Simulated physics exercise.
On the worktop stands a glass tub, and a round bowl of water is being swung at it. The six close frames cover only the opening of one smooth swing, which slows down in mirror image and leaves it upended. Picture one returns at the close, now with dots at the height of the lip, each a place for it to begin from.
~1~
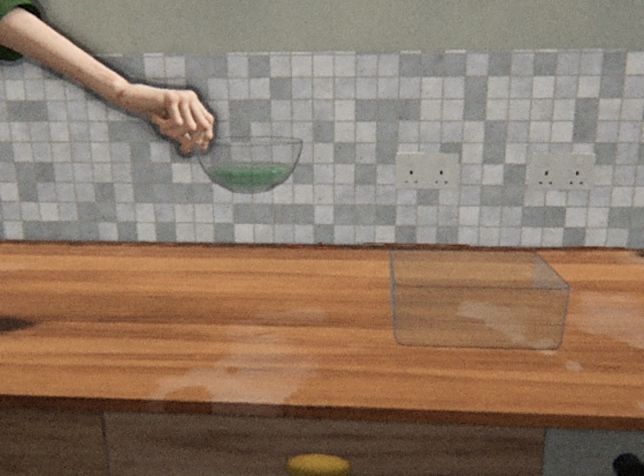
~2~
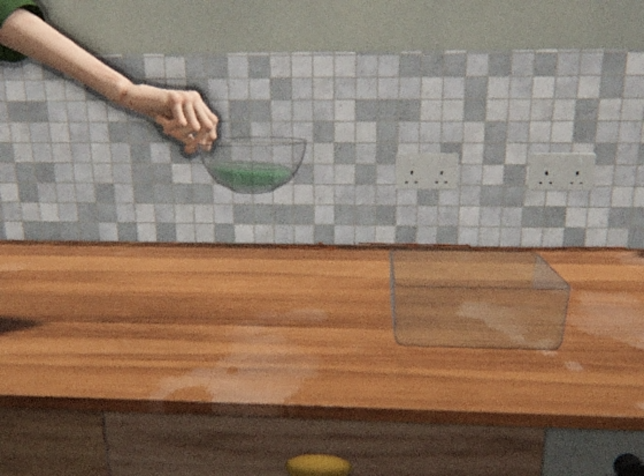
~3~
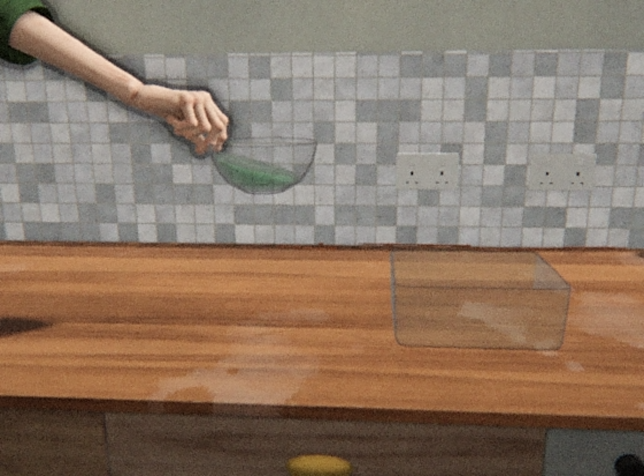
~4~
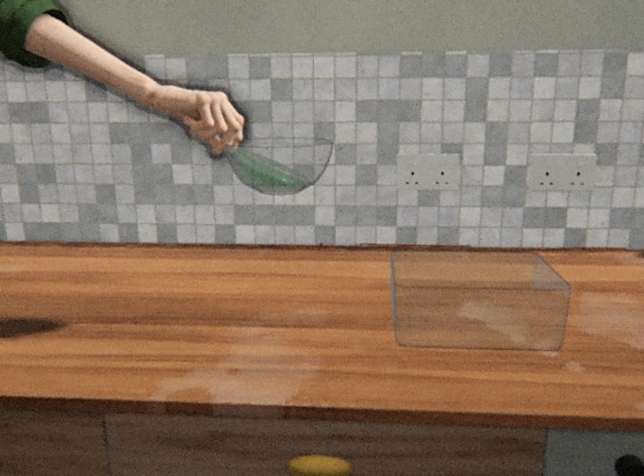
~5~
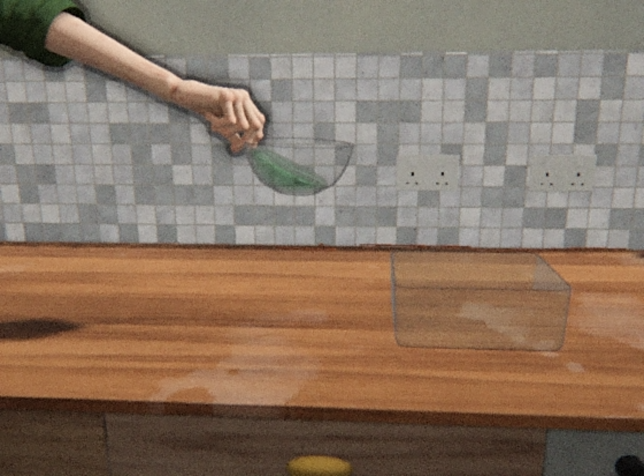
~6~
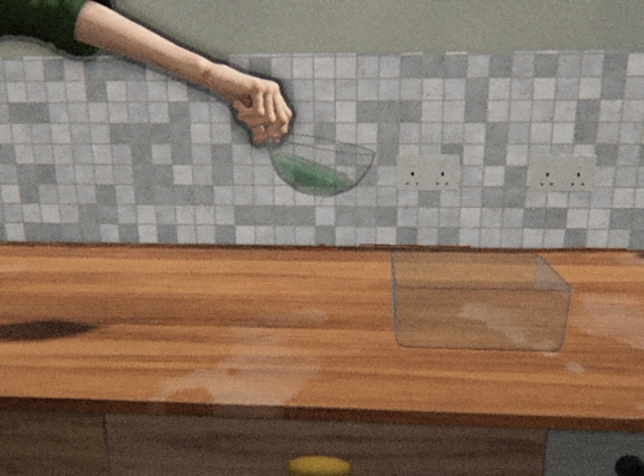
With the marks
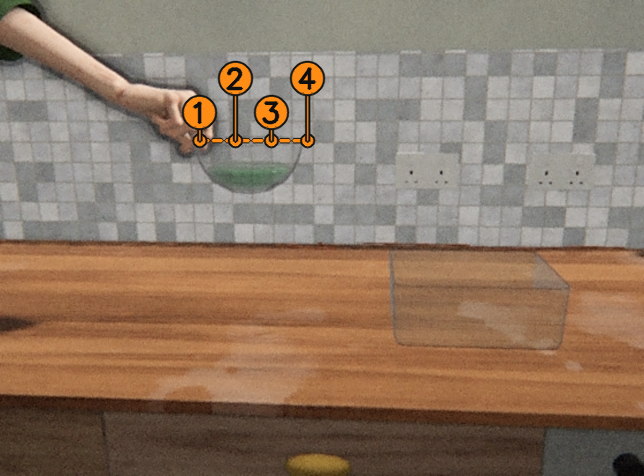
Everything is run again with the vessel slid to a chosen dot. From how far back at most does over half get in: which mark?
Choose 2.
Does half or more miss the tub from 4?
No, that is safe.
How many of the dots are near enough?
Three of the four.
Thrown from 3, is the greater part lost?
No.
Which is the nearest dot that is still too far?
That would be 1.
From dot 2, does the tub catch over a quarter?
Yes, it does.
On the marked copy, 1 at (199, 140); 2 at (235, 140); 3 at (271, 140); 4 at (307, 140).
Choosing 1, about 30 % lands in the tub, 65 % falls short and 5 % goes beside or beyond.
Choosing 2, about 62 % lands in the tub, 30 % falls short and 9 % goes beside or beyond.
Choosing 3, about 79 % lands in the tub, 10 % falls short and 11 % goes beside or beyond.
Choosing 4, about 92 % lands in the tub, 6 % falls short and 3 % goes beside or beyond.
